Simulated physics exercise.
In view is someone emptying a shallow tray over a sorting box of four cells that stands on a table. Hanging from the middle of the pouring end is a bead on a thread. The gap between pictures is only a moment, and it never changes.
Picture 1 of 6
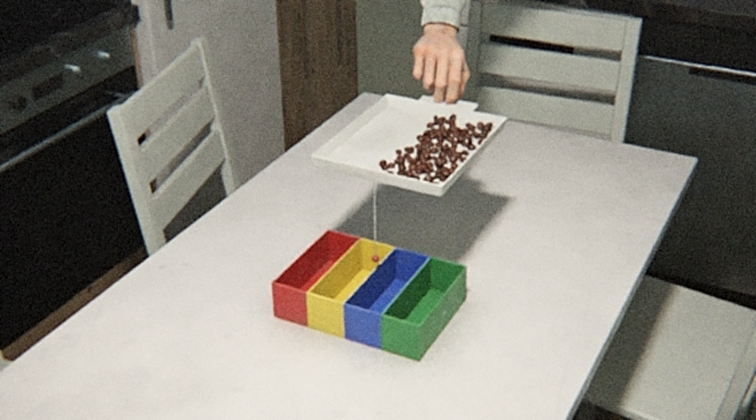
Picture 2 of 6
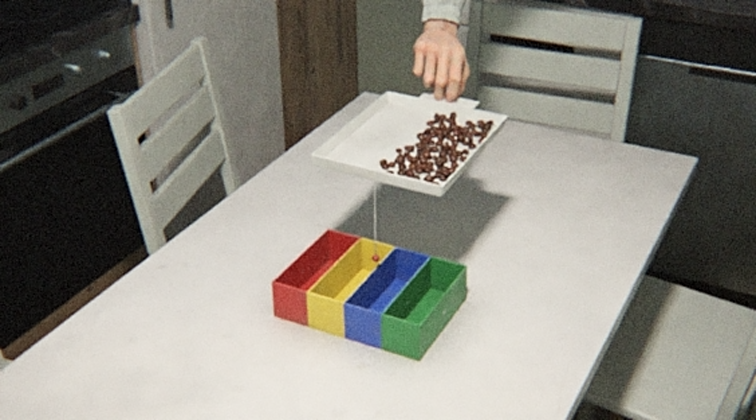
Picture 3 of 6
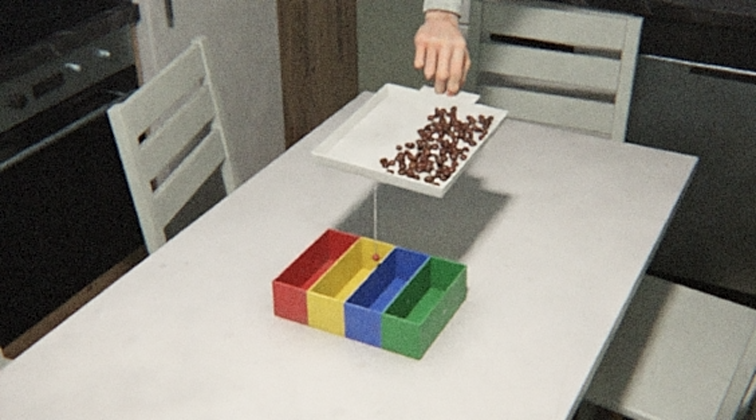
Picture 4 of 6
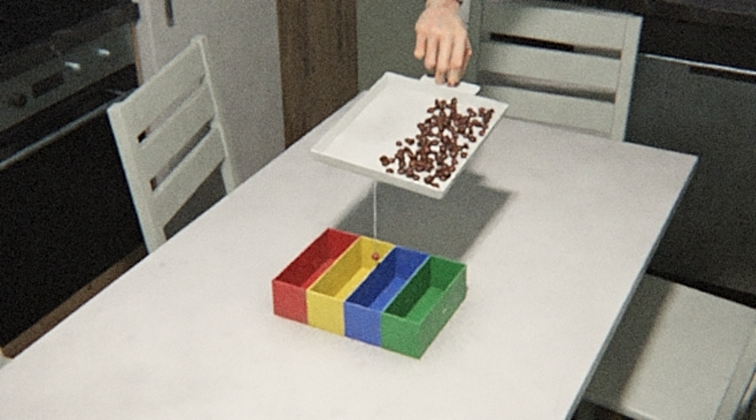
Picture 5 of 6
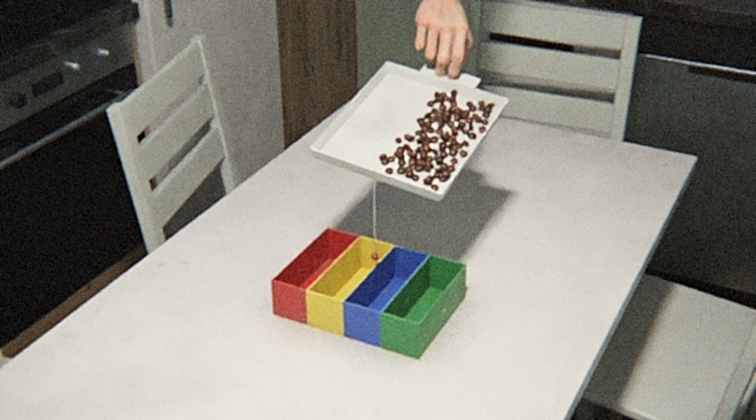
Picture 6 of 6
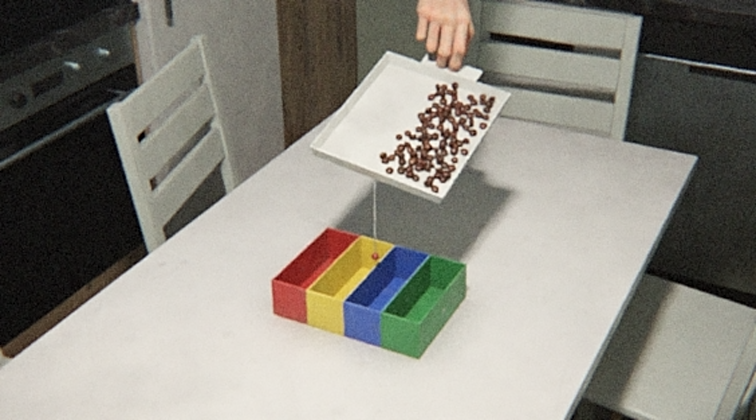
A hand tilted a white tray of small brown pieces above a red, yellow, blue and green box on a table, raising the back edge gradually while the front dipped slightly toward its right corner.
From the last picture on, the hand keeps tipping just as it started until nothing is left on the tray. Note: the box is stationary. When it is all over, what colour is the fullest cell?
It is the green one.
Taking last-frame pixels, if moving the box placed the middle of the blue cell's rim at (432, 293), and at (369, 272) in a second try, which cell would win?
Try 1 - that blue cell; try 2 - green.
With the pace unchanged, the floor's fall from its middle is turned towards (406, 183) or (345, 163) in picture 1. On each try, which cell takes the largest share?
The first time it's the green one, the second time it's the red one.
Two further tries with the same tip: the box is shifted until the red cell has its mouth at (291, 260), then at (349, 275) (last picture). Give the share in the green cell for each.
Close to 30 in a hundred, then close to 10 in a hundred.
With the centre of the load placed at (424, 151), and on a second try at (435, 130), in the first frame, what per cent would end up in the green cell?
Estimate: 80 % first, 80 % second.
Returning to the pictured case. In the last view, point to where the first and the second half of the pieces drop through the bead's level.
Early-half point (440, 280); late-half point (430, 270).
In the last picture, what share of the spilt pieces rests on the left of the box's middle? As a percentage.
Some 0 %.
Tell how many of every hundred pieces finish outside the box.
It comes to some 20 in a hundred.
Soon, tray tipped steeply; nearly all on the tray; a stray few falling or outside the box.
A while on, tray tipped right over; about a quarter on the tray; about half in the green cell; a stray few in the blue cell; about a quarter falling or outside the box.
Towards the end, tray tipped past a quarter turn; most in the green cell; a stray few in the blue cell; about a quarter falling or outside the box.
Finally, tray tipped past a quarter turn; most in the green cell; a stray few in the blue cell; none in the yellow cell; none in the red cell; about a quarter outside the box.
